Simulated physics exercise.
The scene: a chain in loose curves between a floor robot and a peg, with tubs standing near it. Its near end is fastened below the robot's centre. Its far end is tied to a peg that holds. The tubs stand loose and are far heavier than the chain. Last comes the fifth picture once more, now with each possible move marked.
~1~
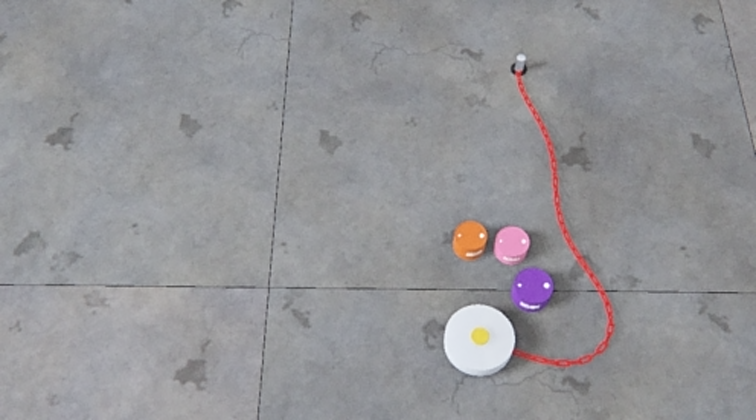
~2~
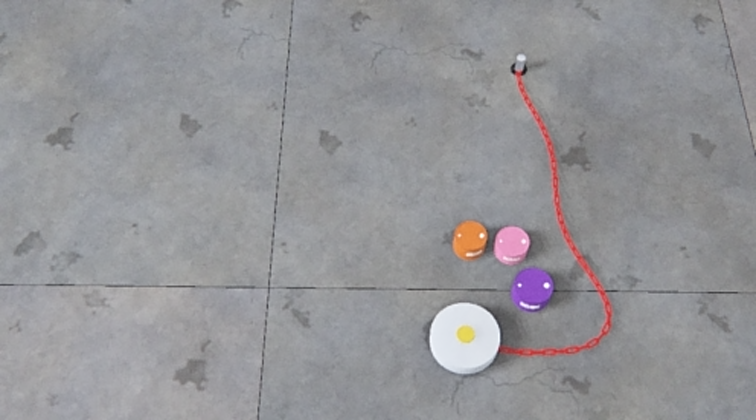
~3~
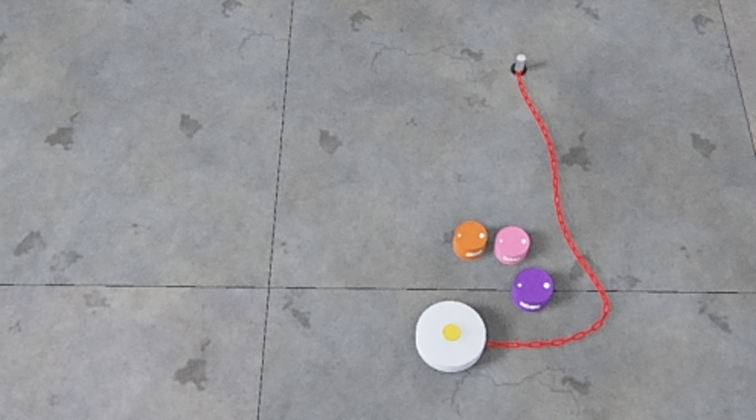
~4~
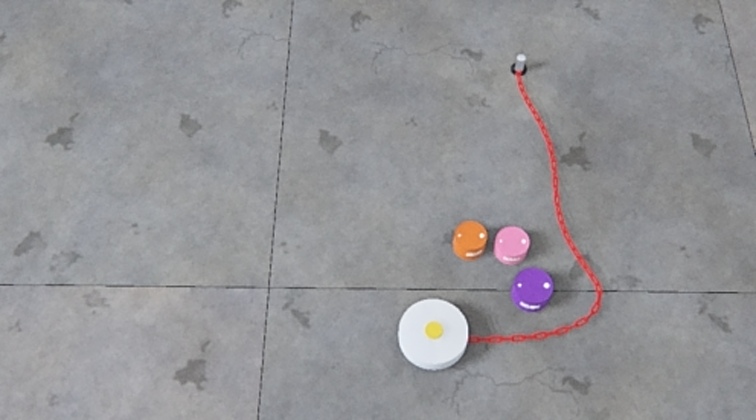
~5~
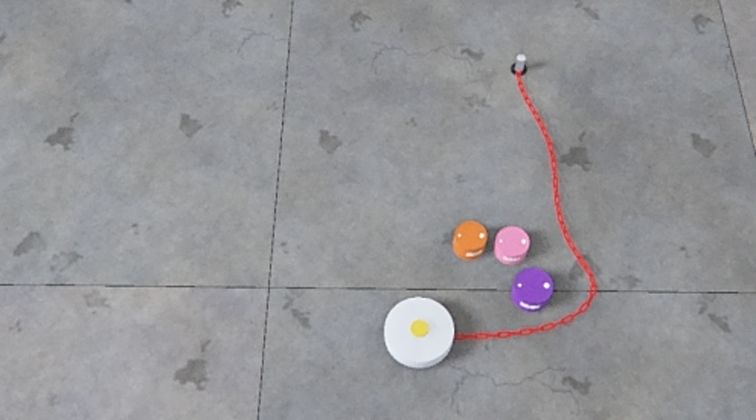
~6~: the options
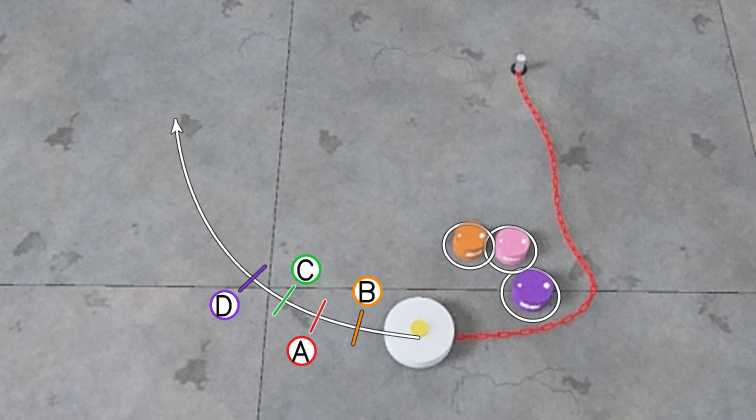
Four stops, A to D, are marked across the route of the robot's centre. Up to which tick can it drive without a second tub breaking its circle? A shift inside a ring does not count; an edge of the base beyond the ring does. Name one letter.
Mark A.
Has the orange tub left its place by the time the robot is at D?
Yes.
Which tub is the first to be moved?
The purple tub.
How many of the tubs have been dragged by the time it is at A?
One.
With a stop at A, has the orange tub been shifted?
By then, no.
On the marked copy, A at (318, 316); B at (358, 328); C at (284, 300); D at (253, 278); the route from (419, 338) via (235, 261) to (176, 120).
With A. Early on, robot (382, 328).
Further on, robot (346, 321); purple tub (519, 282).
At the end, robot (317, 312); purple tub (498, 272); one over the rings.
As for the rest, B is within the limit but short; C has three over the rings; D has three over the rings.
